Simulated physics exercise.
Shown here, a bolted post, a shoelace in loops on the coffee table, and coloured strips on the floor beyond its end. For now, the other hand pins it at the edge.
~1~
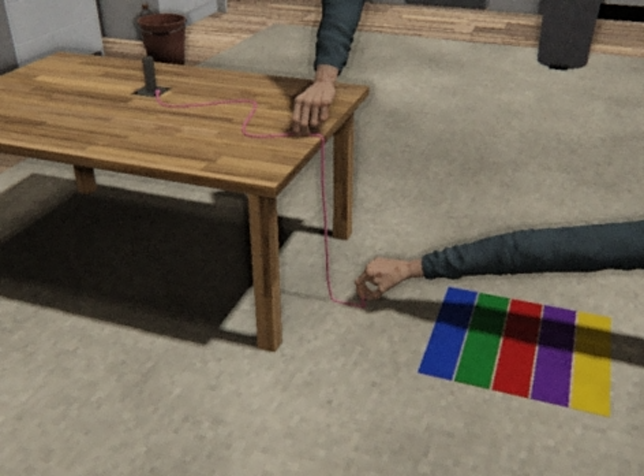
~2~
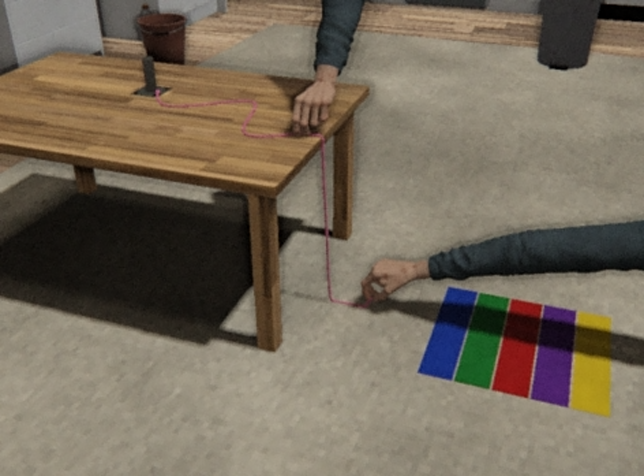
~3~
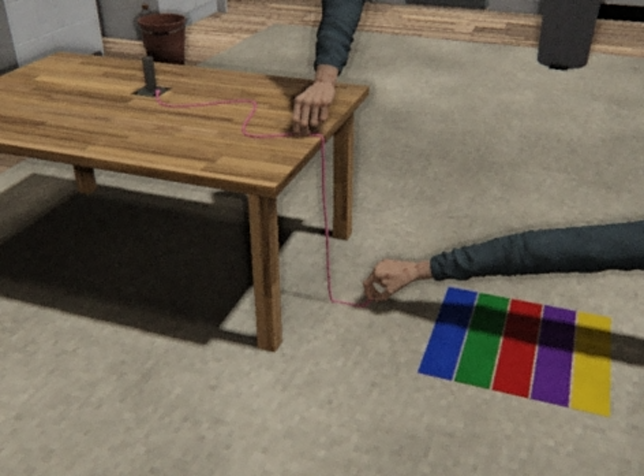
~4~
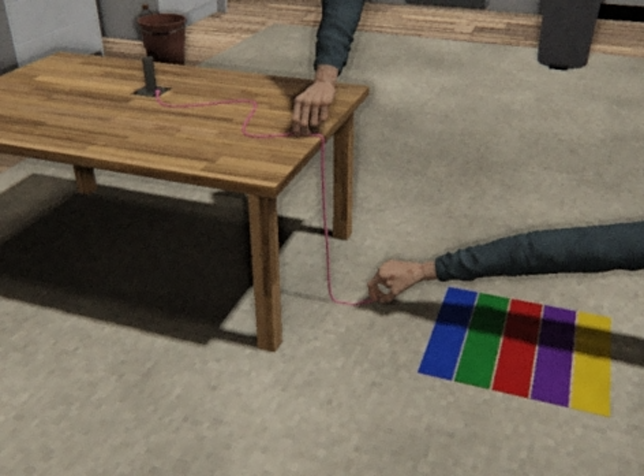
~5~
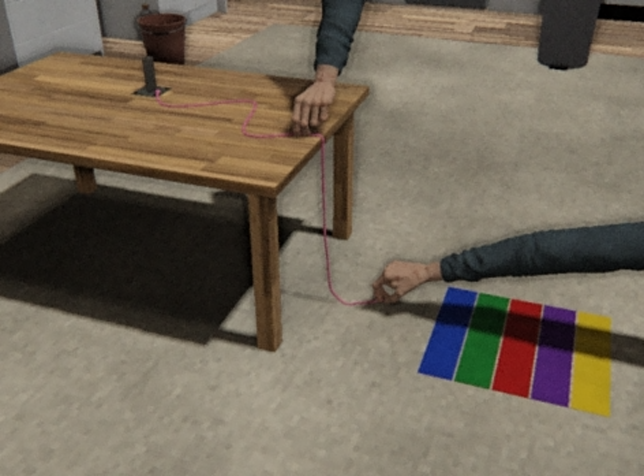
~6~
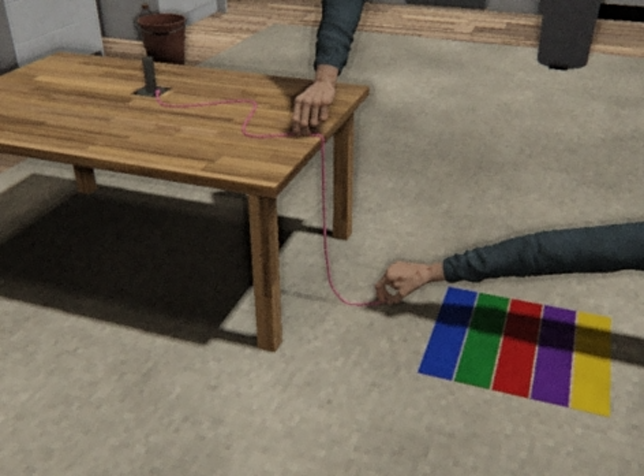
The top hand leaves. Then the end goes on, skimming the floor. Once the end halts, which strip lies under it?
The yellow strip lies under it.
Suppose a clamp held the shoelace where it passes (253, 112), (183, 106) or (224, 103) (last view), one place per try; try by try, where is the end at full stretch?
The pixel places are (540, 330), (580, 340) and (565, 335), one per try.
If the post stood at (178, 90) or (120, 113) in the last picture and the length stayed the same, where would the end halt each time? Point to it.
Near (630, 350) the first time and near (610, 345) the second time.
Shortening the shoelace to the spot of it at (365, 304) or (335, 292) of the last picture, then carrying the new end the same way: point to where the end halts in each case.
In order, around (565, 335) and (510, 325).
Early on, end near (516, 327); over red.
Midway, end near (568, 337); over purple.
At the end of the slack, end near (600, 344); over yellow. The end stops over the yellow strip.
